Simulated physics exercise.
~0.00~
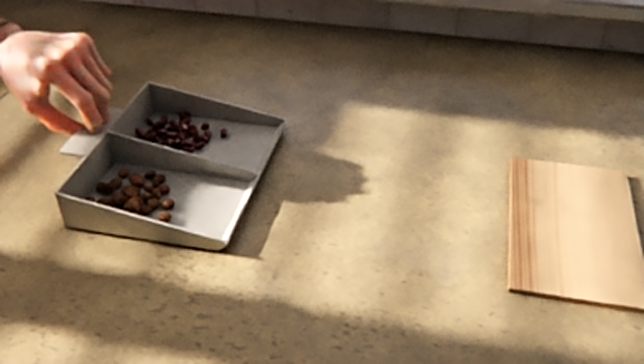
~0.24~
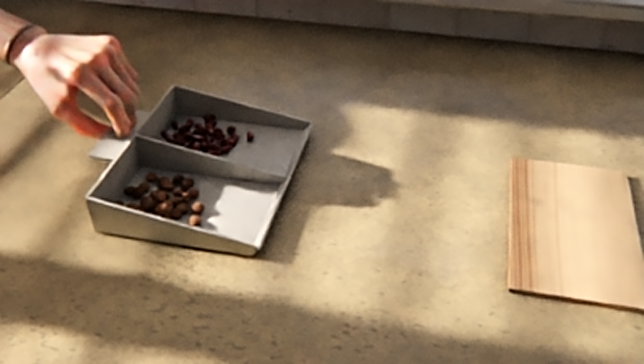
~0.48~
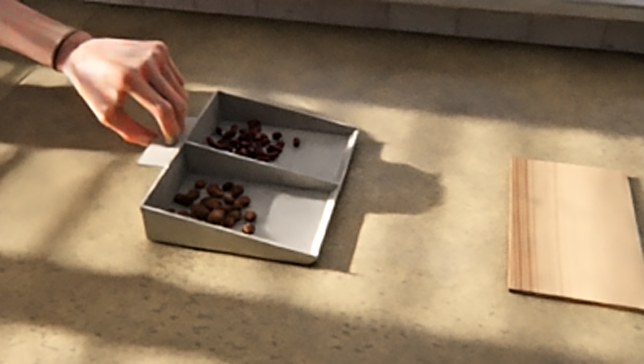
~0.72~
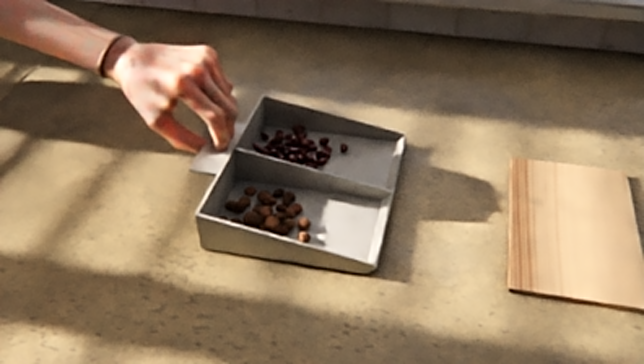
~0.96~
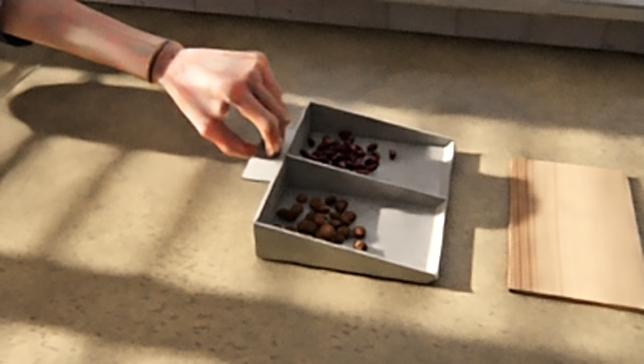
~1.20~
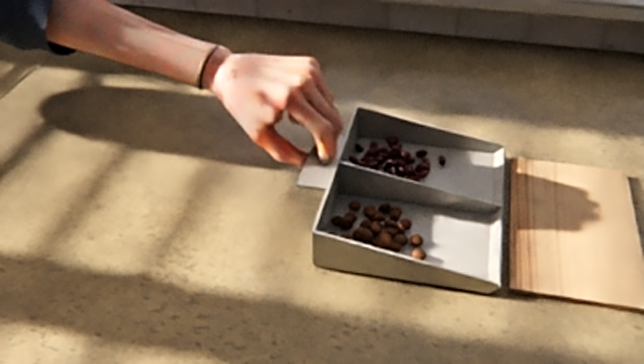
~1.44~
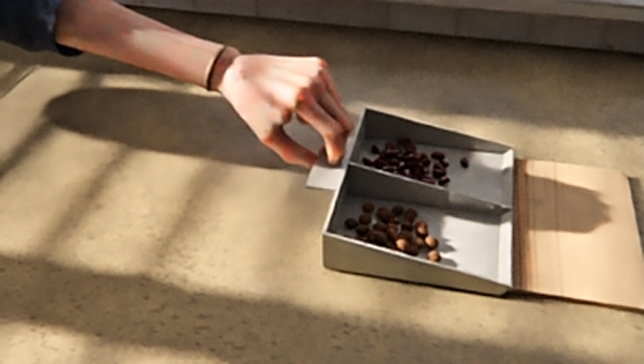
A sunlit, sandy-coloured stone surface is seen from above at an angle, crossed by long soft shadows. At the left, a hand holds the tab of a shallow grey tray with two compartments, the nearer holding round brown nut-like pieces and the farther holding smaller dark red ones. A flat, pale wooden board lies at the right. The hand pushes the tray steadily rightward across the surface, and the small pieces ride along, shifting only slightly. The tray meets the board's left edge and stops there, with both lots still inside and the hand at the tab.
